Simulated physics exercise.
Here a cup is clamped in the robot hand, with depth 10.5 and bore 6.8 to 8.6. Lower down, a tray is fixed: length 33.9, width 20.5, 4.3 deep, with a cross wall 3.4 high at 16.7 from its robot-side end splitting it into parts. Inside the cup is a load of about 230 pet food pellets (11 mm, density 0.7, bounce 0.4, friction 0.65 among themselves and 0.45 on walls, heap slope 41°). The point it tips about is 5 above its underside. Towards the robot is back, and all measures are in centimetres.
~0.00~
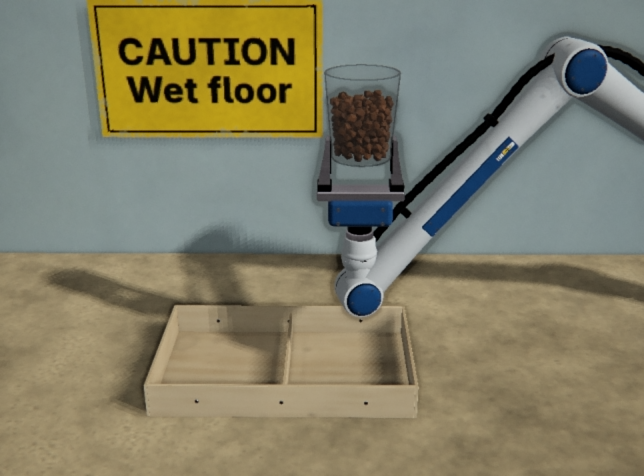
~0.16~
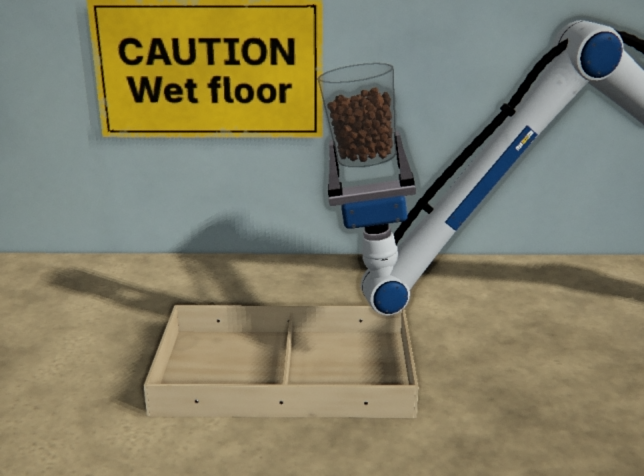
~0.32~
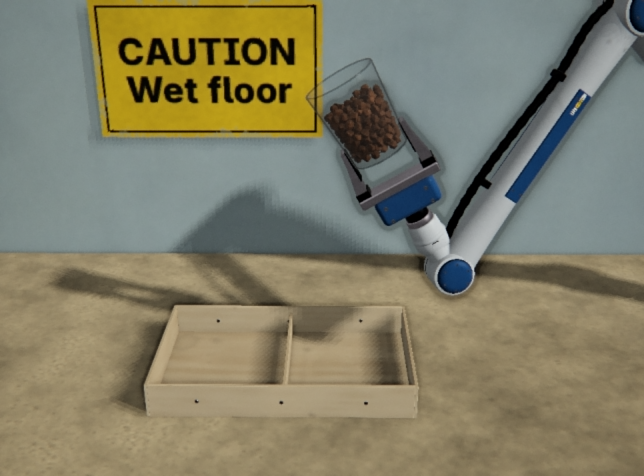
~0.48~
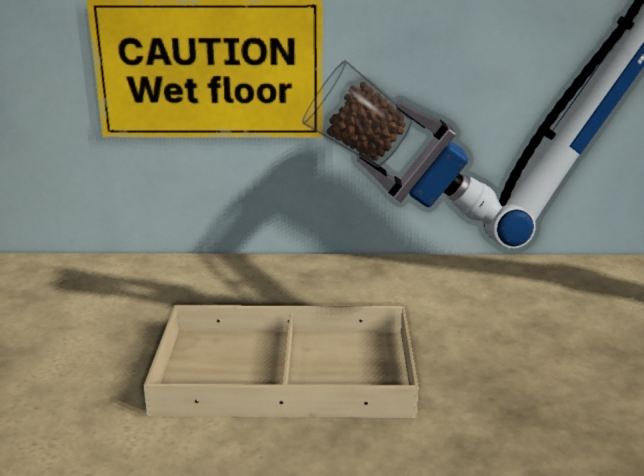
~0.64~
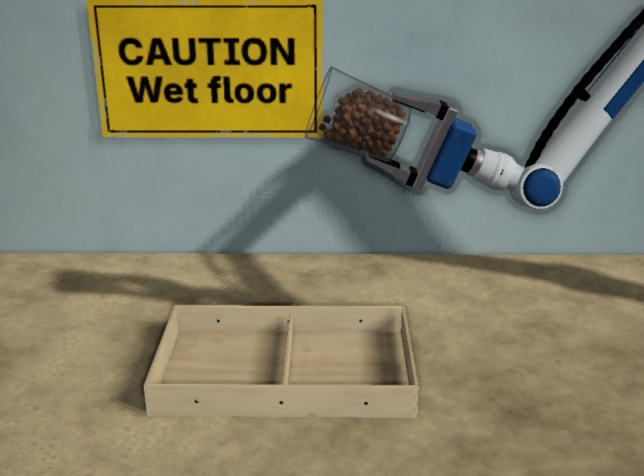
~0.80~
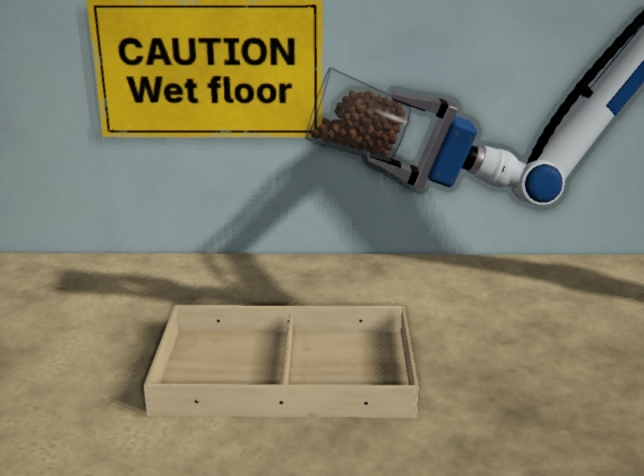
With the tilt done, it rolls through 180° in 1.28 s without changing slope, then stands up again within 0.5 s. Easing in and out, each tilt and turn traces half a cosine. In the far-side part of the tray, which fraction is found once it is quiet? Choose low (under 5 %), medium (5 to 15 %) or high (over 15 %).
Low - under 5 %.
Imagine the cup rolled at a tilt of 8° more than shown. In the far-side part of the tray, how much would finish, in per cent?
I'd expect close to 5 per cent then.
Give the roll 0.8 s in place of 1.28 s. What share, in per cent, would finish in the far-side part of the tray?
You'd be looking at some 0 per cent.
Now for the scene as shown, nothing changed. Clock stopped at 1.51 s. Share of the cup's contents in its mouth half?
Share in mouth half: Approx. 35 %.
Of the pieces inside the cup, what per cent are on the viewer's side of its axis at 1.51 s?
I'd put it at about 55 per cent.
After 1.51 s, tipped 70°, highest piece 40 above the table; 230 in the cup.
After 2.22 s, tipped 57°, highest piece 39 above the table; 226 in the cup, 2 in the far-side part, 1 in the robot-side part, 1 in flight or on a rim.
After 2.78 s, upright, highest piece 42 above the table; 226 in the cup, 3 in the far-side part, 1 in the robot-side part.
After 3.48 s, upright, highest piece 42 above the table; 226 in the cup, 3 in the far-side part, 1 in the robot-side part.
In the end, 226 in the cup, 3 in the far-side part, 1 in the robot-side part. That is 1 % in the far-side part of the tray.
